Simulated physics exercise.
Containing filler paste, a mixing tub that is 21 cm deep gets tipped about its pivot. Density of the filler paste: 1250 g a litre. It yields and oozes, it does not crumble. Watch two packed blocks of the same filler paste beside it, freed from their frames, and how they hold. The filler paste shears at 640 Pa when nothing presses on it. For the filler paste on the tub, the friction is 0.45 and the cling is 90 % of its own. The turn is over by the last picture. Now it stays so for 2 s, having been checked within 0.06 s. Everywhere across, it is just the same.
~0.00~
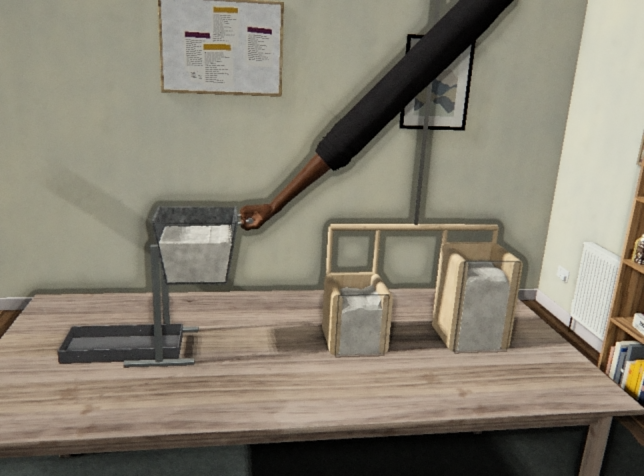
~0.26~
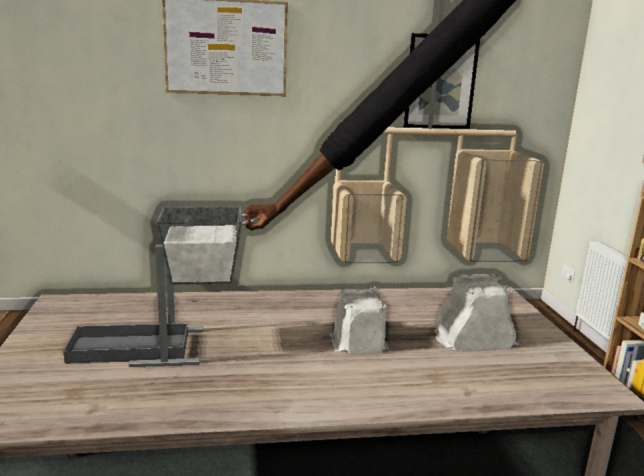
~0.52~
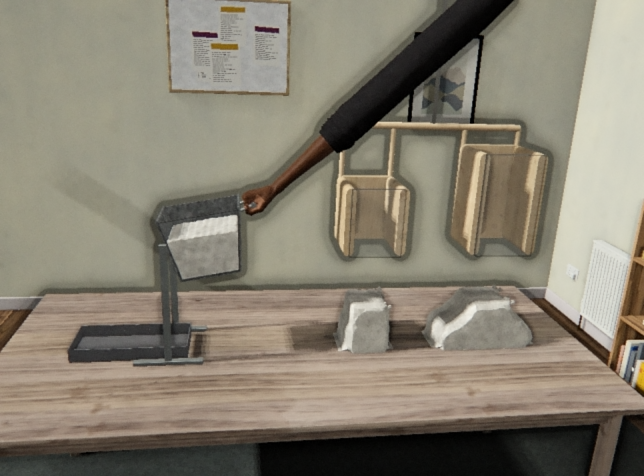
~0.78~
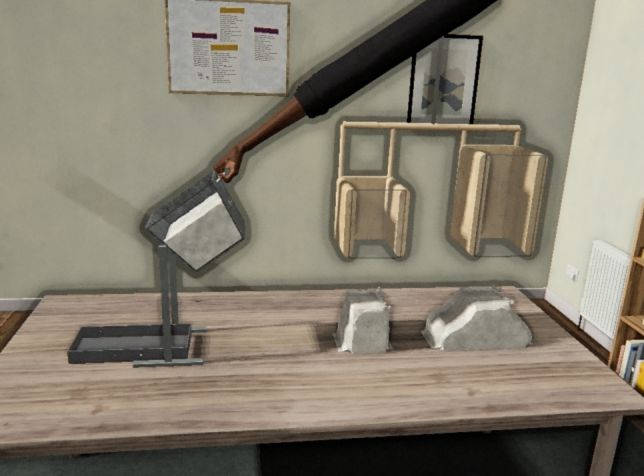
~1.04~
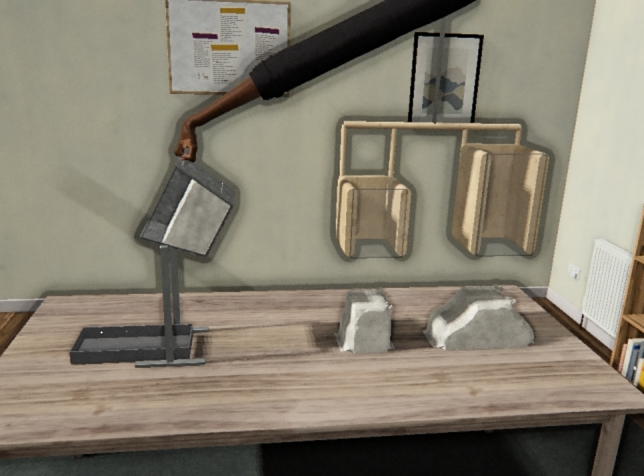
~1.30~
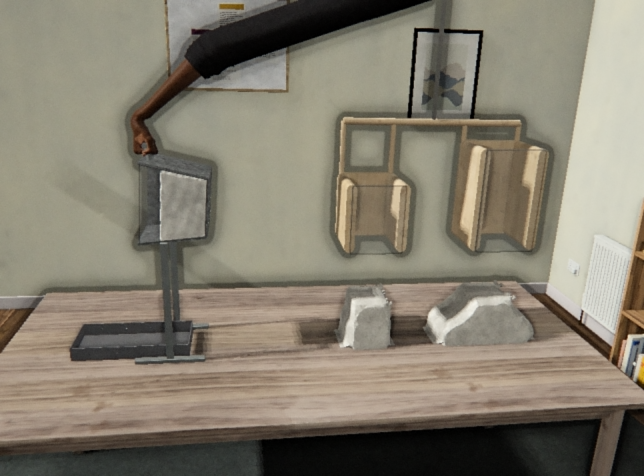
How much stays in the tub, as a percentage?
100 %.
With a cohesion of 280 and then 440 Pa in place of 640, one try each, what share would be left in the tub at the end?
In that order: 45 %, 60 %.
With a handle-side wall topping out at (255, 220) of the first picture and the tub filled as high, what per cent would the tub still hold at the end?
I'd guess around 50 per cent remains.
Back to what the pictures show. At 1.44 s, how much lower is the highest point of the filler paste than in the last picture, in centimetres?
Around 2 cm below its level in the last picture.
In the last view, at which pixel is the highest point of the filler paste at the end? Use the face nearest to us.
About (147, 192).
After 1.44 s, the tub is at 86 degrees and holds 100 %.
After 1.61 s, the tub is at 86 degrees and holds 100 %.
After 1.78 s, the tub is at 86 degrees and holds 100 %.
After 1.95 s, the tub is at 86 degrees and holds 100 %.
After 3.30 s, at the end, the tub is at 86 degrees and holds 100 %.
